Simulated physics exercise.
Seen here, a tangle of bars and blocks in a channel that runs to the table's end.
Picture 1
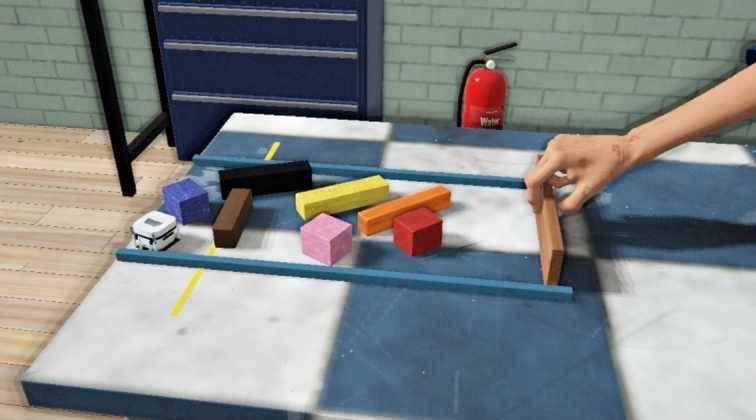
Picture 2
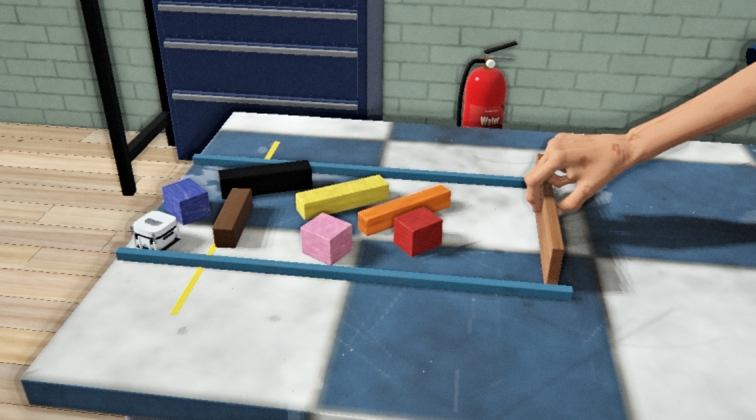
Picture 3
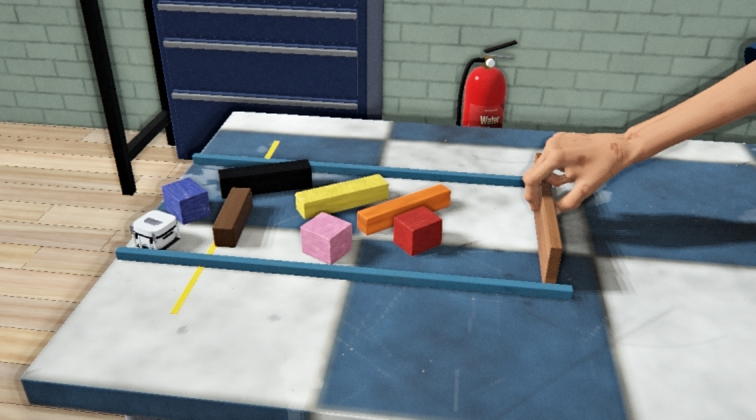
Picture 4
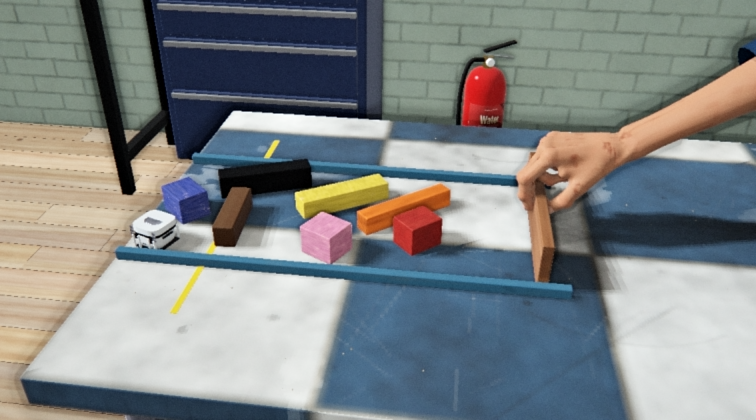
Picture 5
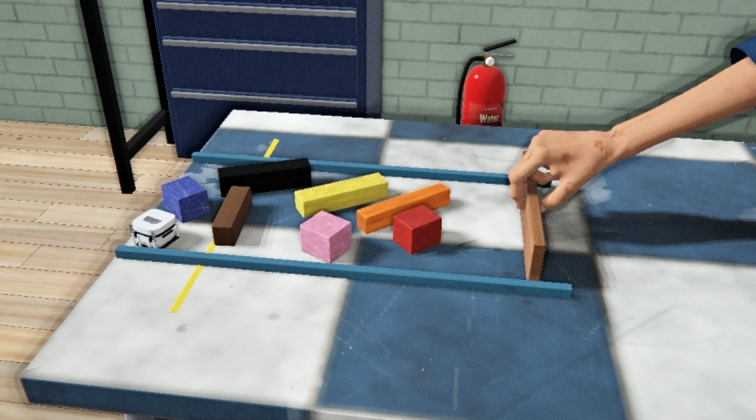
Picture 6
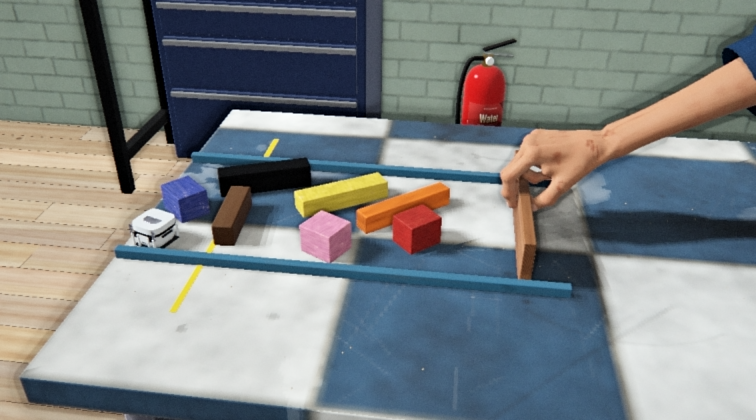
A hand sliding an upright brown board slowly leftward along a blue-railed channel toward scattered coloured blocks and bars, which stay still.
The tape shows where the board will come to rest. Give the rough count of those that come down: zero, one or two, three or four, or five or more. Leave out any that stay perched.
The number that fall off is one or two.
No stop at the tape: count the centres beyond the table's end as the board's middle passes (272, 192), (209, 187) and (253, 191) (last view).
The counts: 0, 4 and 1.
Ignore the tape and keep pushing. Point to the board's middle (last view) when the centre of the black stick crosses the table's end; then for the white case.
At (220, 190) for the black stick; at (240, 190) for the white case.
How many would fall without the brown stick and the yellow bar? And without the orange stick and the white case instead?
Fallen: 0, and 1 in the other try.
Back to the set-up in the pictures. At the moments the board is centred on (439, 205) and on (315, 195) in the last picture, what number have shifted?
By then 2, and 5.
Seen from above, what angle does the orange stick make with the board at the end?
Some 25 degrees.
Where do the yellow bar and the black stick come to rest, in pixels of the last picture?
Near (216, 178) and (186, 173).
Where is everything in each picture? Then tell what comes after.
In the first frame, white case (156, 233); blue block (186, 202); brown stick (234, 217); board (546, 216); tape (236, 211).
In the second frame, blue block (186, 201); board (546, 215).
In the third frame, brown stick (234, 217); orange stick (405, 209).
In the fourth frame, white case (156, 232); black stick (266, 178).
In the fifth frame, blue block (186, 199); yellow bar (342, 195).
In the sixth frame, white case (155, 231); blue block (185, 199); brown stick (233, 215); board (522, 211); tape (235, 208).
Early on, none off yet; white case at rest near (155, 231); blue block at rest near (185, 199); brown stick at rest near (233, 215).
Finally, the number that fall off is one or two; lost, blue block and white case.
